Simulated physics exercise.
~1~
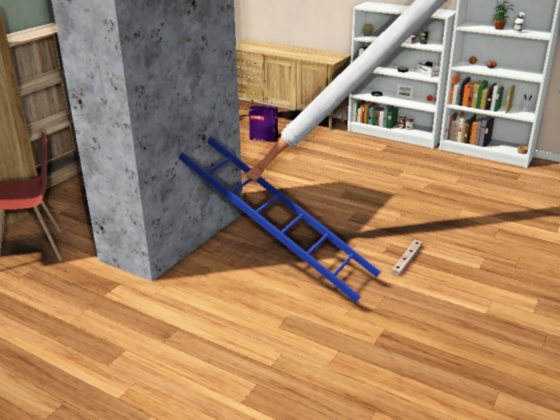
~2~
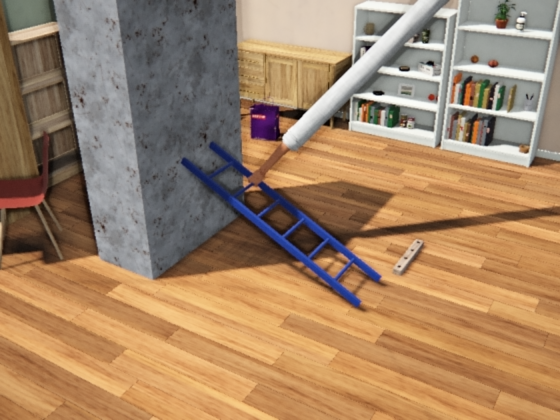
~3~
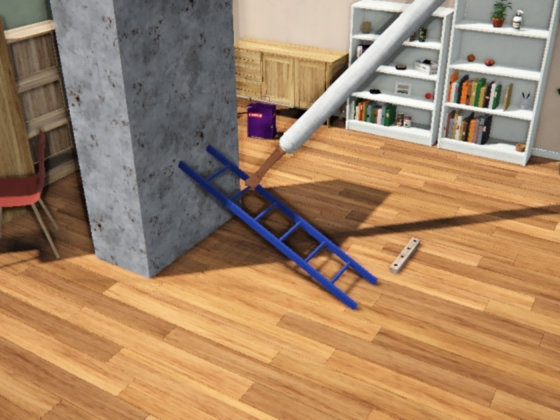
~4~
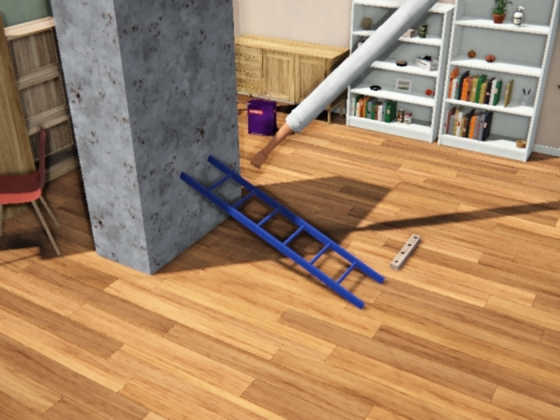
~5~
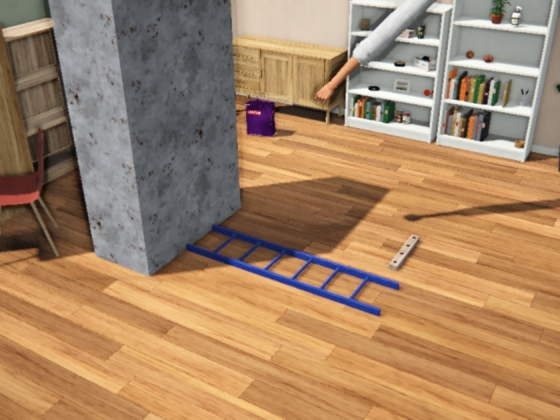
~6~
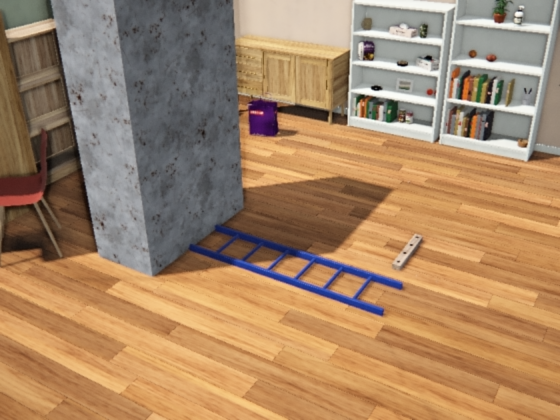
A blue ladder leans on a stone pillar, then slides down flat once a hand lets go.
